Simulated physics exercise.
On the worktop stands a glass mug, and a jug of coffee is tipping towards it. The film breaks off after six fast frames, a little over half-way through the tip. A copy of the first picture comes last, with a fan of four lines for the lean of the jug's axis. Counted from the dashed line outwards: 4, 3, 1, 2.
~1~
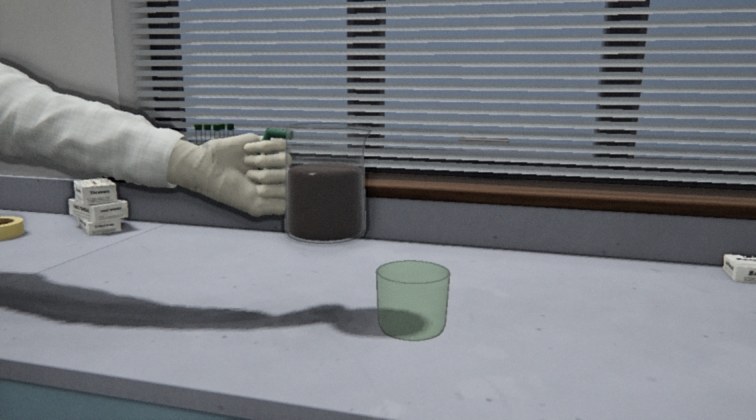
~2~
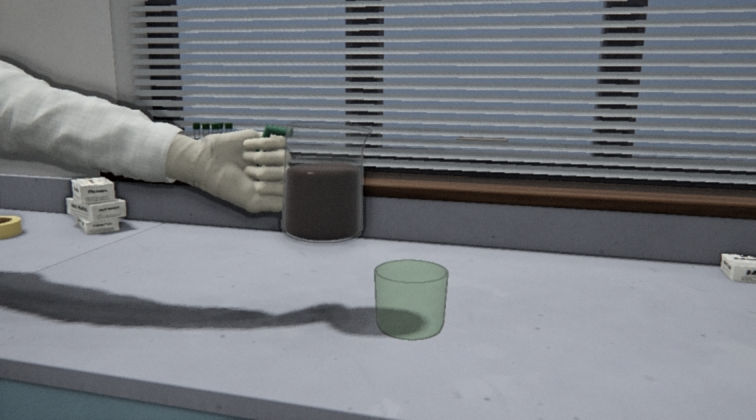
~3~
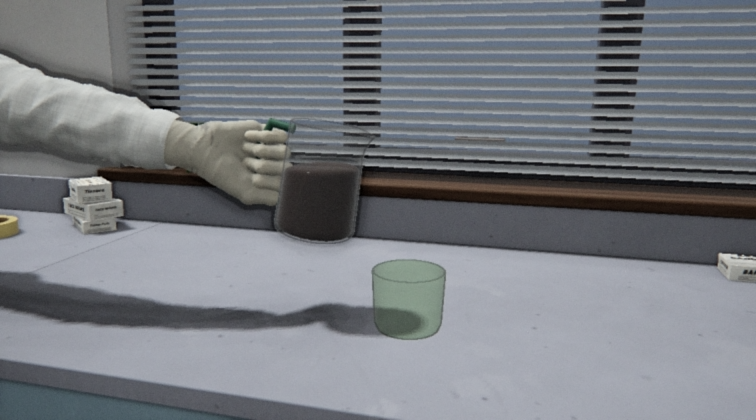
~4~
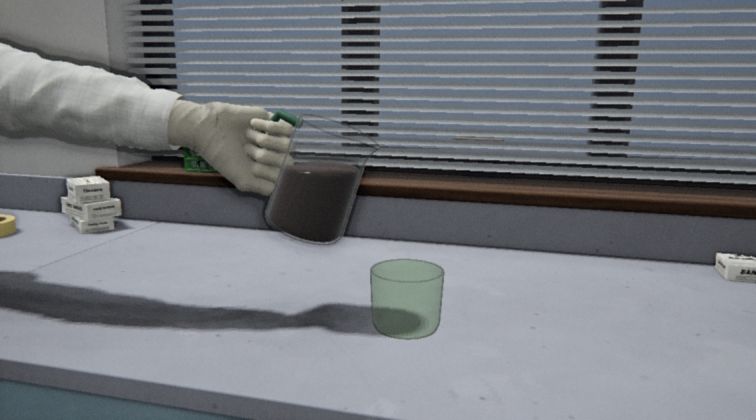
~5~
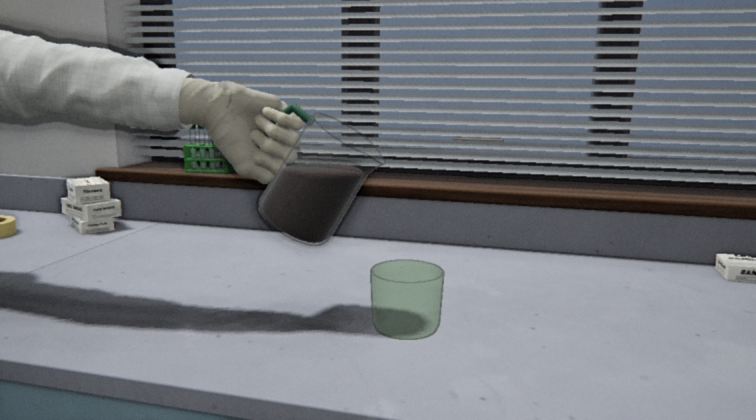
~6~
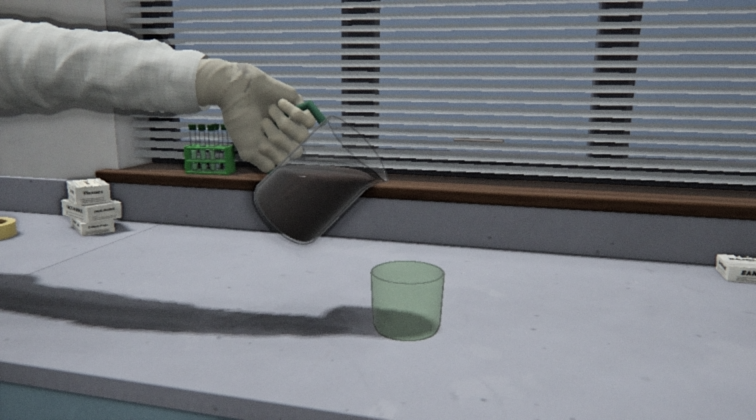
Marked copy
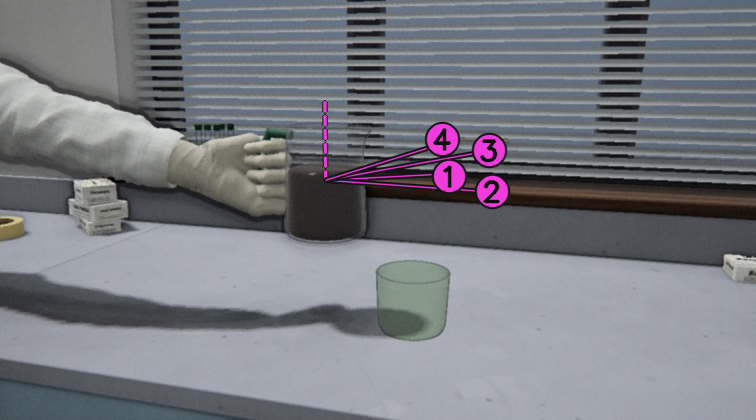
On a pale worktop beneath a window with blinds, a gloved hand in a white sleeve holds a glass jug of dark liquid upright, behind and left of an empty green-tinted glass. The hand tilts the jug rightward, slightly at first, then steeply, while the liquid stays inside it.
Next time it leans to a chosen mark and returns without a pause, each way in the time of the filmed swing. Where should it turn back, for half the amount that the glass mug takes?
Mark 4.
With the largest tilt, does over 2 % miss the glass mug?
Yes.
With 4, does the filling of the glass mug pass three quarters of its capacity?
No.
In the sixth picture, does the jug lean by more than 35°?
Yes.
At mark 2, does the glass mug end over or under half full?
Over.
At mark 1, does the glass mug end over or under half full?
Over.
On the marked copy, 1 at (431, 174); 2 at (475, 190); 3 at (472, 153); 4 at (426, 148).
With 1, the glass mug ends with about 74 % of what it can hold; 14 % of the coffee is spilt.
With 2, the glass mug ends with about 79 % of what it can hold; 23 % of the coffee is spilt.
With 3, the glass mug ends with about 65 % of what it can hold; 5 % of the coffee is spilt.
With 4, the glass mug ends with about 49 % of what it can hold.
